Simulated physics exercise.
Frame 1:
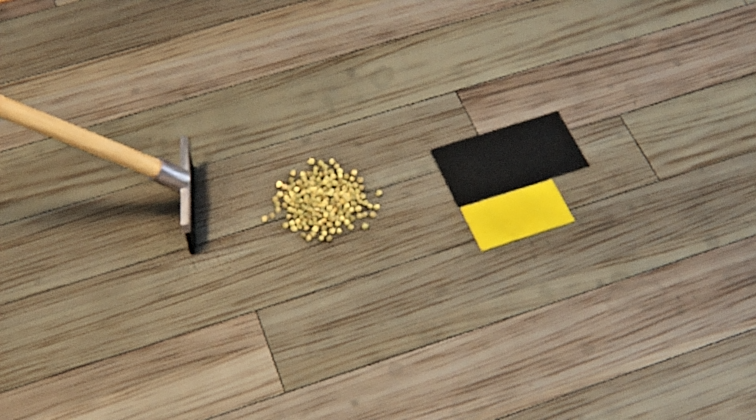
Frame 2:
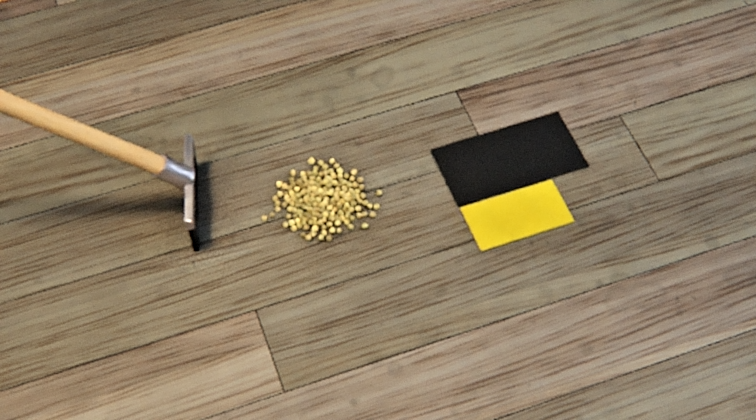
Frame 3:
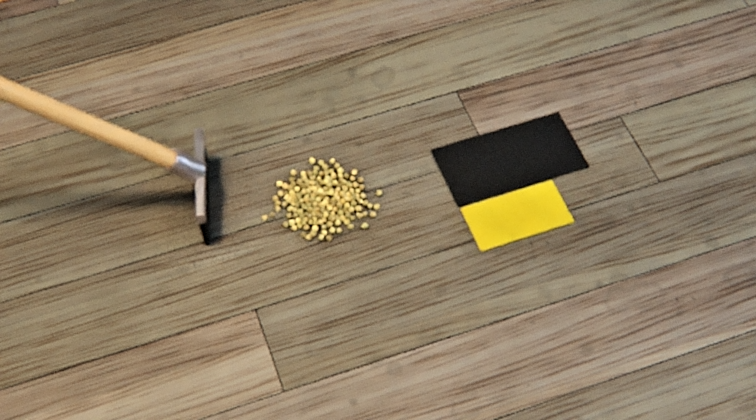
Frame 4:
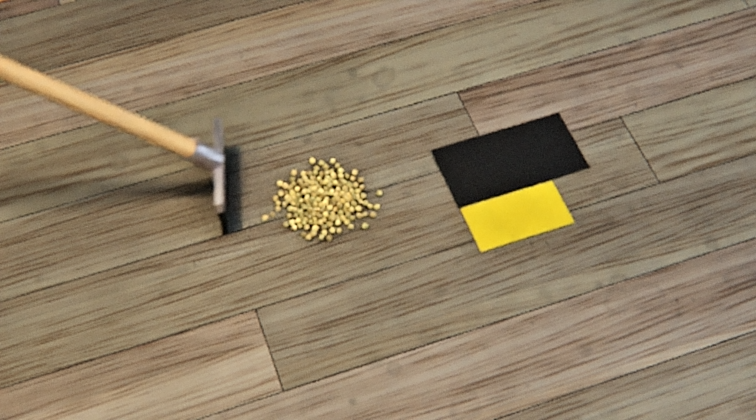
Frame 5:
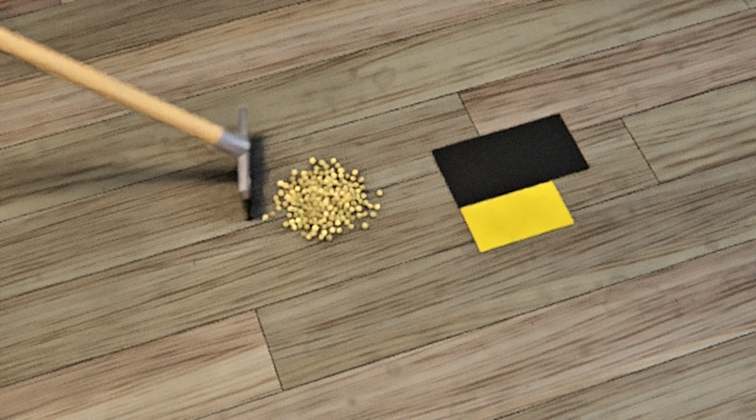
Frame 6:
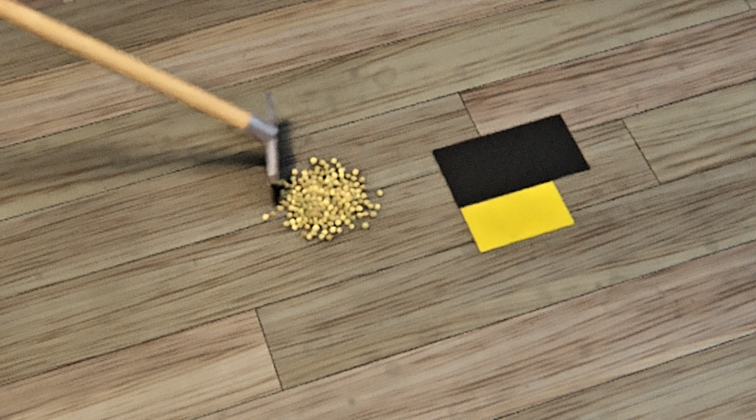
A squeegee with a pale wooden handle and dark blade slides rightward and slightly upward across the floor, slowly at first and then faster, until it meets the near edge of a loose pile of small yellow pieces. The pile lies left of a black mat overlapping a bright yellow one. The grey-brown wooden planks are seen from above at an angle, and the view stays still.
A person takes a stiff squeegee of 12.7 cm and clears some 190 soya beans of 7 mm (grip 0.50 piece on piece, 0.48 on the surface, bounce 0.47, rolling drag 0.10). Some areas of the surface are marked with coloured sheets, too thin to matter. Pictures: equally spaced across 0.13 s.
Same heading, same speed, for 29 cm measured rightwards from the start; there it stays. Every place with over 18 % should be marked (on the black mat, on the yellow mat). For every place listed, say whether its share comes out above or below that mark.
Black mat - below, yellow mat - below.
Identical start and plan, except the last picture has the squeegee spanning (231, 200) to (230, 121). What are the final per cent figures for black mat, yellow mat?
In per cent: Black mat 0 and yellow mat 0.
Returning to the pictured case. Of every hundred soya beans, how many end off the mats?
Roughly 95 per cent.
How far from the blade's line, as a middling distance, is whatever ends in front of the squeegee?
About 47 cm from the line.
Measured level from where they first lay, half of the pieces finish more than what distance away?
Close to 2 cm, measured level.
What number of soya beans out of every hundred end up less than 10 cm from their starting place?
75% or so.
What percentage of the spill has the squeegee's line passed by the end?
Some 80 percent.
Then, 0.14 s after the last picture, squeegee 29 cm from its start, spill 15 cm wide; off the mats 100 %.
Then, 0.27 s after the last picture, squeegee 30 cm from its start, spill 19 cm wide; black mat 5 %, off the mats 95 %.
Then, 0.39 s after the last picture, squeegee 30 cm from its start, spill 21 cm wide; black mat 5 %, off the mats 95 %.
In the end, yellow mat 0 %, black mat 5 %, off the mats 95 %.
